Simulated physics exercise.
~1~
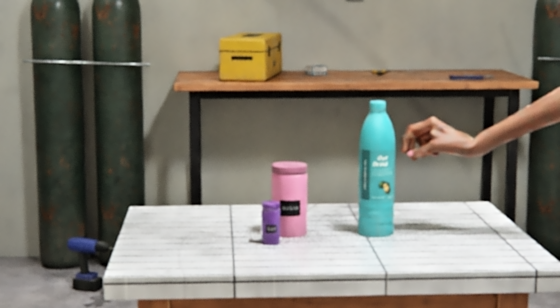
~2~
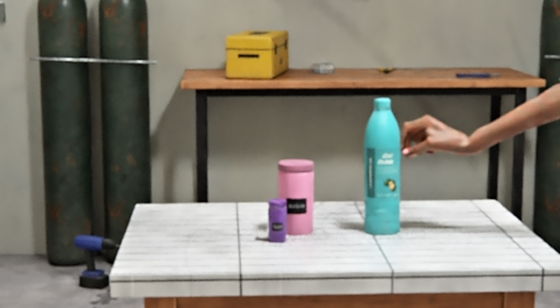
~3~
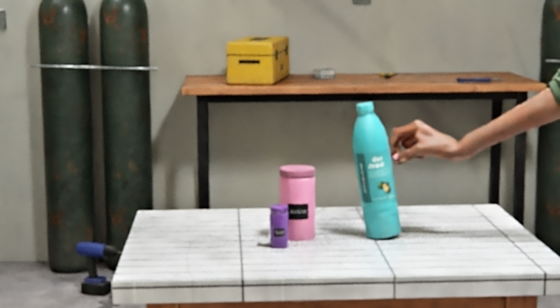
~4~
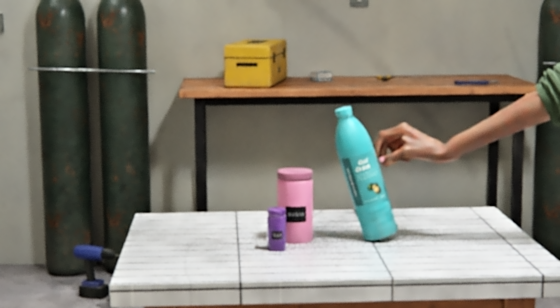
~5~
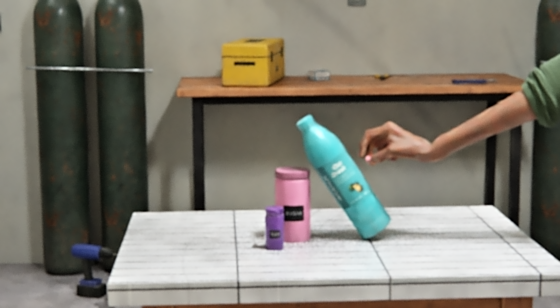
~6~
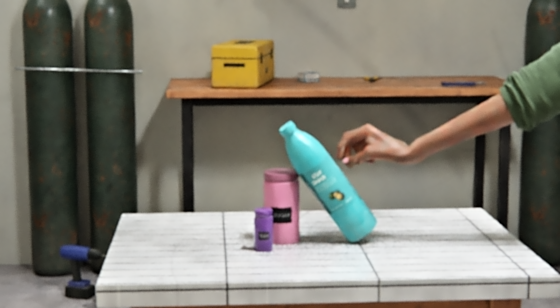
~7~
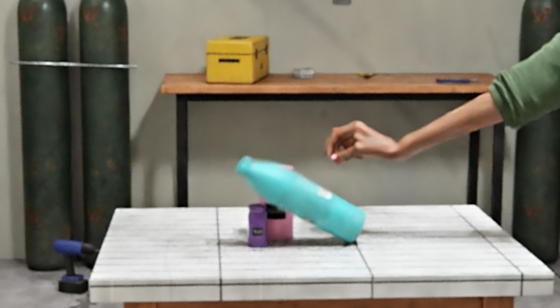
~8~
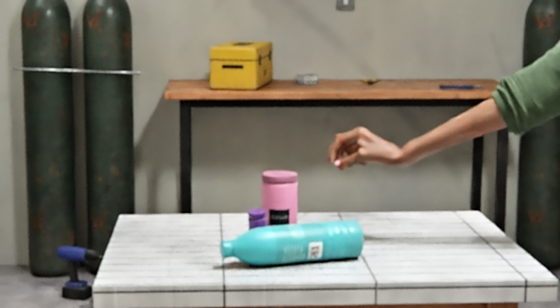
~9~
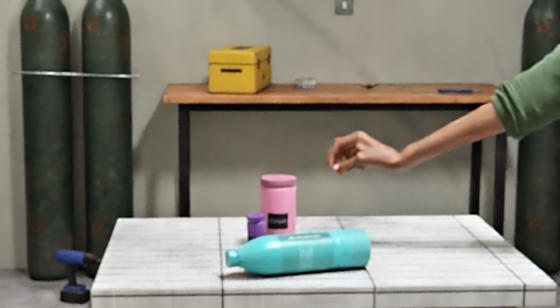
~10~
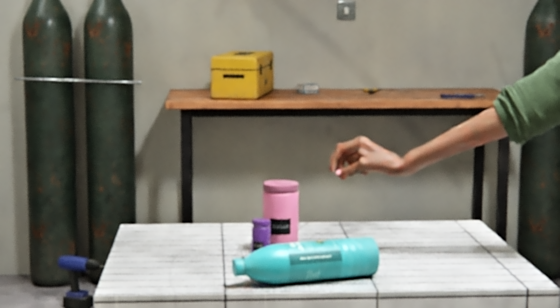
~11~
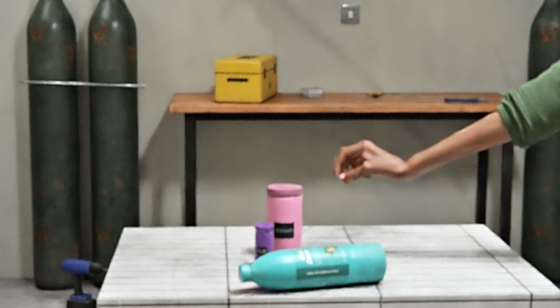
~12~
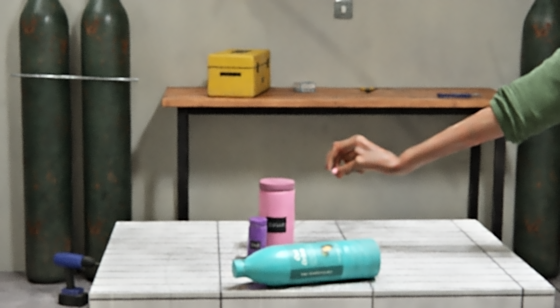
A hand reaches in from the right and pushes a turquoise bottle standing on a white table, tilting it leftward until it topples beside a pink jar and a small purple container. The bottle ends lying on its side in front of them, the hand still hovering above.
